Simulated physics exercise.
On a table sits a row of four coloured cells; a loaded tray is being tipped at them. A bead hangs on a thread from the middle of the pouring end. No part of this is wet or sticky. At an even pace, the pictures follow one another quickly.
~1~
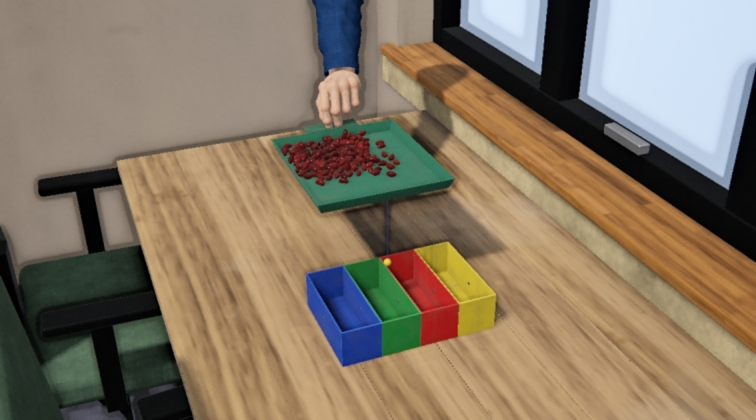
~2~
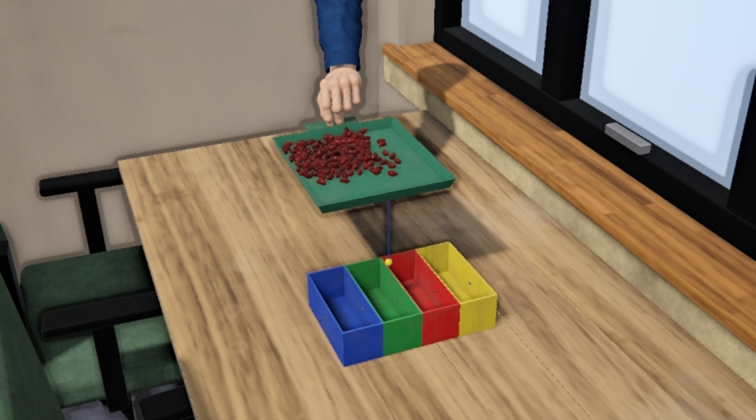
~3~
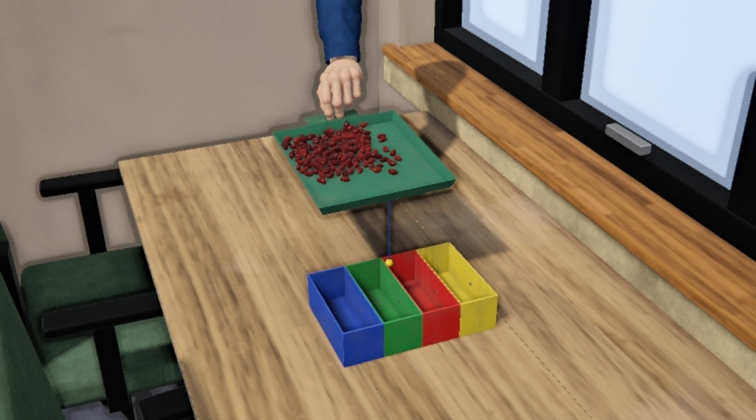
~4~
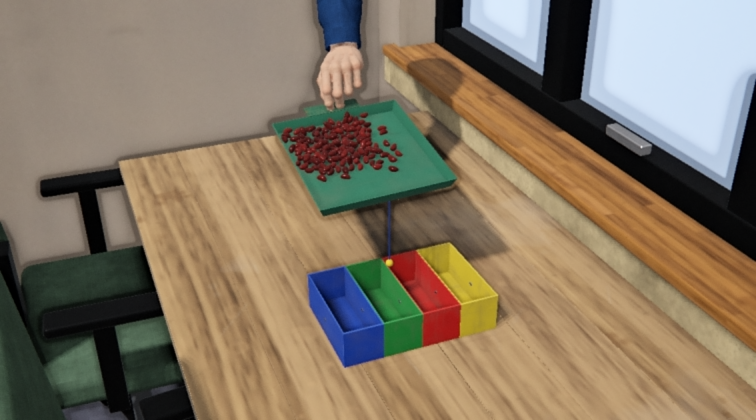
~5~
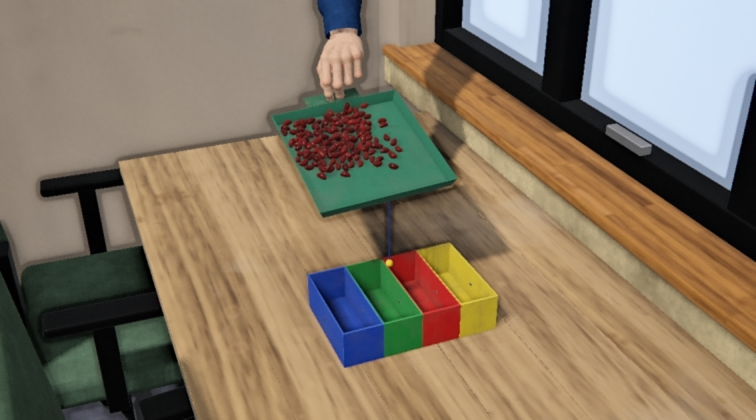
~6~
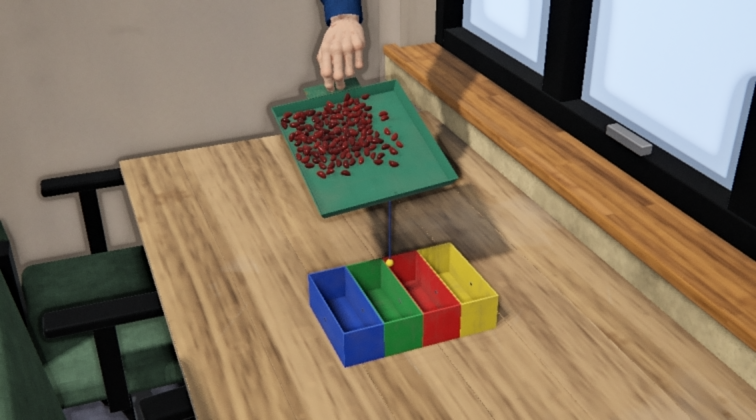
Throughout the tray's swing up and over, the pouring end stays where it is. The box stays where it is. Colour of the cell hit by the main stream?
Blue.
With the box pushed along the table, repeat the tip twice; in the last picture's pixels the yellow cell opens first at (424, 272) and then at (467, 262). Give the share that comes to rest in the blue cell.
First try: Roughly 20 per cent; second try: Roughly 40 per cent.
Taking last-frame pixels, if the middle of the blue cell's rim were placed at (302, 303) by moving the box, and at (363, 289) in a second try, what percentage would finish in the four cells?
Result: 100 % and 60 %.
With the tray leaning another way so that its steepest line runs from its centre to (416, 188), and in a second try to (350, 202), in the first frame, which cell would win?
Yellow, then the blue cell.
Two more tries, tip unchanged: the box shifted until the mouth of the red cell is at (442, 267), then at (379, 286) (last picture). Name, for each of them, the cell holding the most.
Try one goes to the cell in blue; try two goes to the cell in green.
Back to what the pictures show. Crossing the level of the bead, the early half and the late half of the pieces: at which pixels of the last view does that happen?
The first part passes (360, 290); everything after passes (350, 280).
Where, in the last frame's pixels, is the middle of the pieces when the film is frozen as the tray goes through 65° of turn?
Somewhere around pixel (356, 206) in the last picture.
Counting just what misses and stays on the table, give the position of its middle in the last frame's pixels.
The centre sits near (283, 398).
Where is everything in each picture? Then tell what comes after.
Corners of the pouring end (321, 202) and (449, 177), level; middle of the load (336, 155), kidney beans; bead on its thread (388, 262); blue cell (362, 342); green cell (401, 331); red cell (440, 322); yellow cell (477, 312), in the first frame.
Corners of the pouring end (322, 203) and (450, 177), level; middle of the load (337, 154), in the second frame.
Corners of the pouring end (323, 205) and (451, 177), tipped barely, lowest at the left corner; middle of the load (337, 150), in the third frame.
Corners of the pouring end (323, 206) and (451, 177), tipped a little, lowest at the left corner; middle of the load (338, 144), in the fourth frame.
Corners of the pouring end (323, 208) and (452, 176), tipped a little, lowest at the left corner; middle of the load (337, 138), in the fifth frame.
Corners of the pouring end (324, 210) and (452, 176), tipped clearly, lowest at the left corner; middle of the load (338, 132); blue cell (364, 342); green cell (404, 332); red cell (442, 322); yellow cell (479, 313), in the sixth frame.
Just after the last frame, tray tipped steeply; roughly two thirds on the tray; just a few in the blue cell; just a few in the green cell; roughly a quarter falling or outside the box.
A moment on, tray tipped past a quarter turn; just a few on the tray; roughly half in the blue cell; roughly a quarter in the green cell; about a tenth in the red cell; roughly a quarter falling or outside the box.
Further on, tray tipped past a quarter turn; roughly half in the blue cell; roughly a quarter in the green cell; about a tenth in the red cell; about a tenth falling or outside the box.
When it is over, tray tipped past a quarter turn; roughly half in the blue cell; roughly a quarter in the green cell; about a tenth in the red cell; not one in the yellow cell; about a tenth outside the box.
